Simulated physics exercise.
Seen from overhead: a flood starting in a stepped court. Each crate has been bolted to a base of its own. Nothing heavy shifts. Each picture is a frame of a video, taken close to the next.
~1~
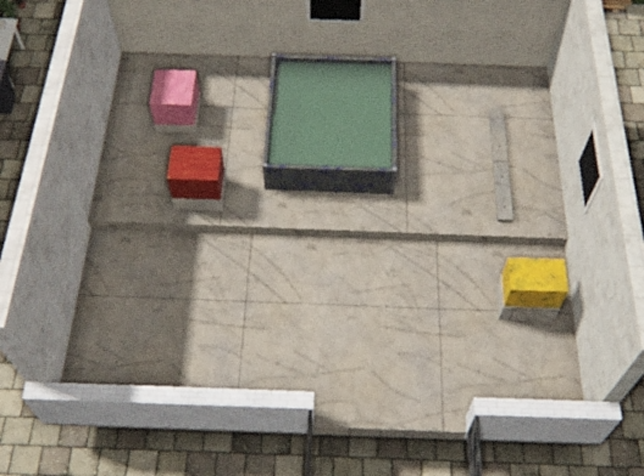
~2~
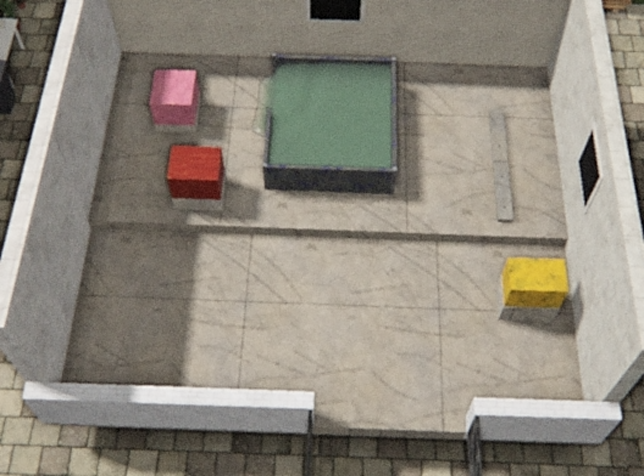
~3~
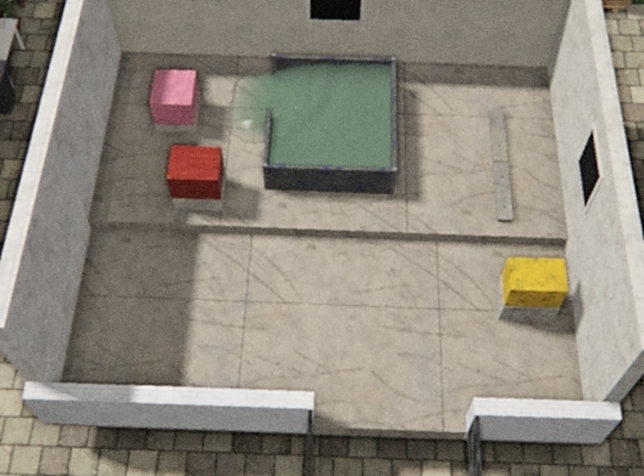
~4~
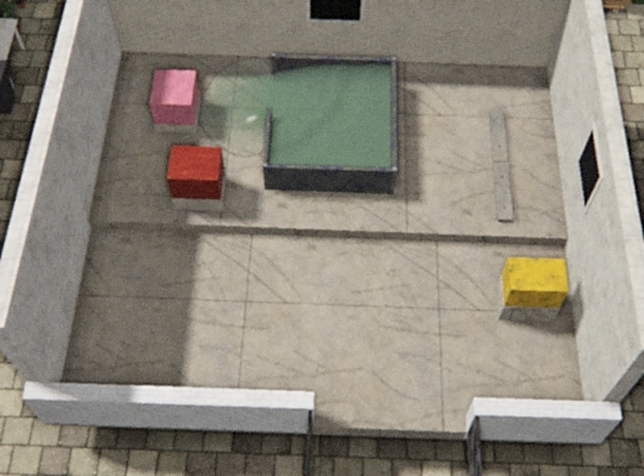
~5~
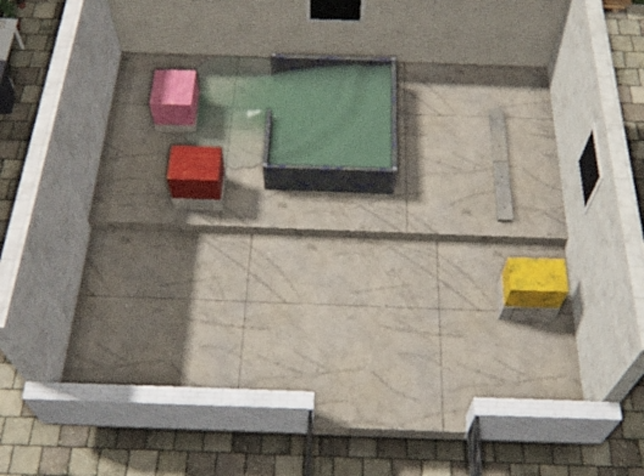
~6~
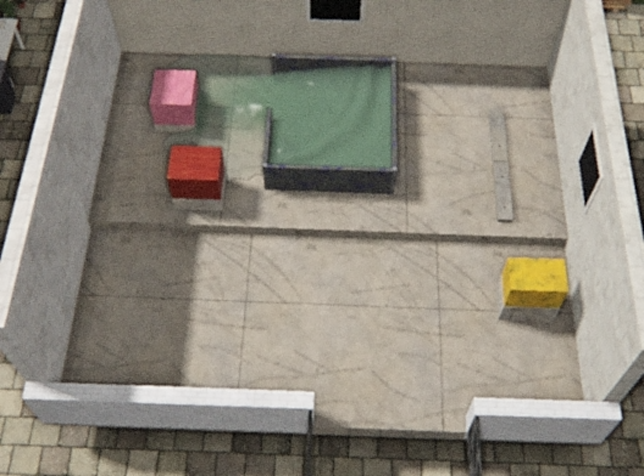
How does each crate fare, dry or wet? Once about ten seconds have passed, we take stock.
The pink crate is hit by the water. The yellow crate is spared. The red crate is spared.
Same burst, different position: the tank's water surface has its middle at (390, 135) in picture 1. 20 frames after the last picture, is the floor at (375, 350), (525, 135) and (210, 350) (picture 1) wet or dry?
First unwetted; next unwetted; last unwetted.
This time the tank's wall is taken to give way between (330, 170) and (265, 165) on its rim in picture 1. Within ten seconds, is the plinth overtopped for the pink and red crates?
As I see it, pink stays clear and red stays clear.
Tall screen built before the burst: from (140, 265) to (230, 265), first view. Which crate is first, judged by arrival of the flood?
First to be reached: The pink crate.
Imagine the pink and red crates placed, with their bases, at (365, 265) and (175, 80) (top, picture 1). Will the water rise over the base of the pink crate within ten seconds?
As I see it, the pink is left untouched within the ten seconds.
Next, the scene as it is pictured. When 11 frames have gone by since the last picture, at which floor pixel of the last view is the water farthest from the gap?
Best guess: Near (84, 270).
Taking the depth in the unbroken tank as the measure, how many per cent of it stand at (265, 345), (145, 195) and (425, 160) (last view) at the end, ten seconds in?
Estimate: 10, 10, 0 %.
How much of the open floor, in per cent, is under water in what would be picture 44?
My estimate is roughly 55 percent.
A moment on, water covers 15 % of the floor; the pink crate water round its plinth, the yellow crate not reached, the red crate water round its plinth.
Next, water covers 20 % of the floor; the pink crate water round its plinth, the yellow crate not reached, the red crate water round its plinth.
Then, water covers 30 % of the floor; the pink crate water round its plinth, the yellow crate not reached, the red crate water round its plinth.
Later, water covers 55 % of the floor; the pink crate water round its plinth, the yellow crate not reached, the red crate water round its plinth.
In the end, water covers 80 % of the floor; the pink crate was topped, the yellow crate stayed above the water, the red crate stayed above the water.
